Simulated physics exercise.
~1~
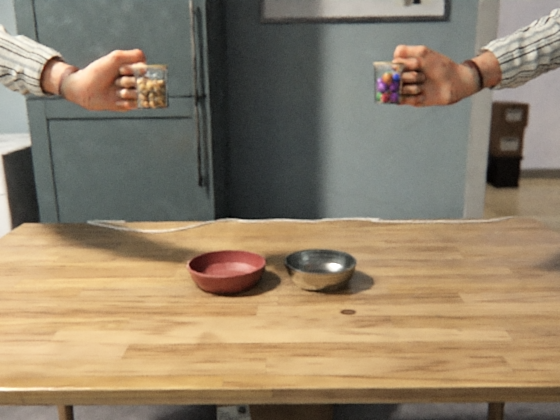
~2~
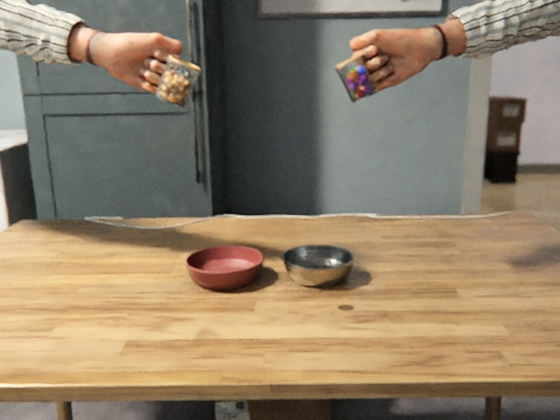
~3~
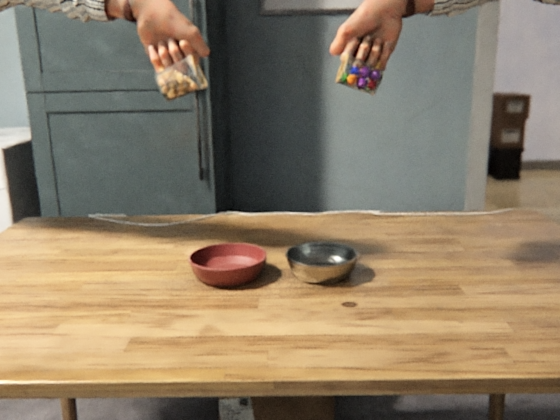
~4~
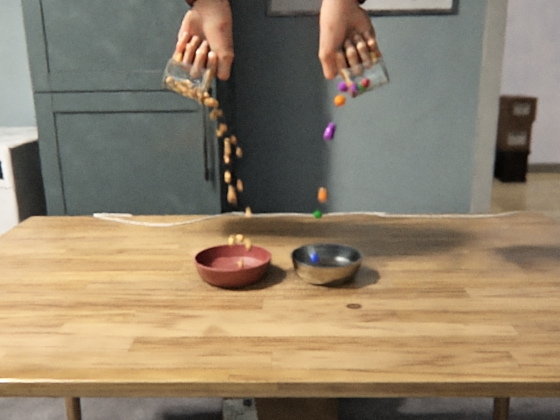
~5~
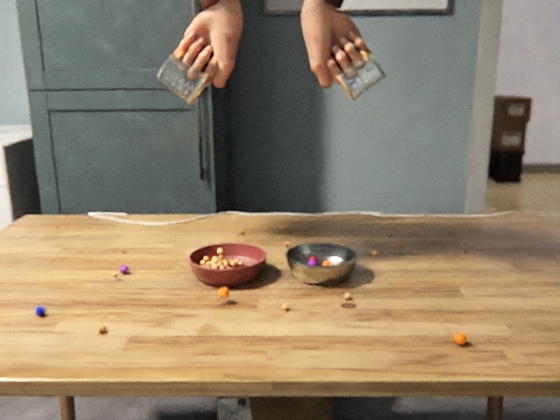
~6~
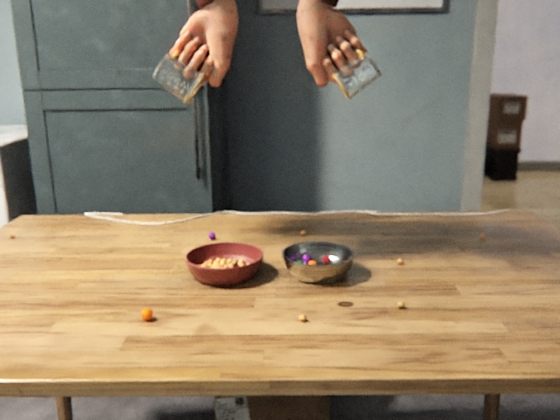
In the video, two hands holding small clear cups, one of tan pieces and one of colorful pieces, move inward and tip them over a red dish and a metallic dish on a wooden table; the pieces fall, some landing in the dishes while others scatter across the tabletop.
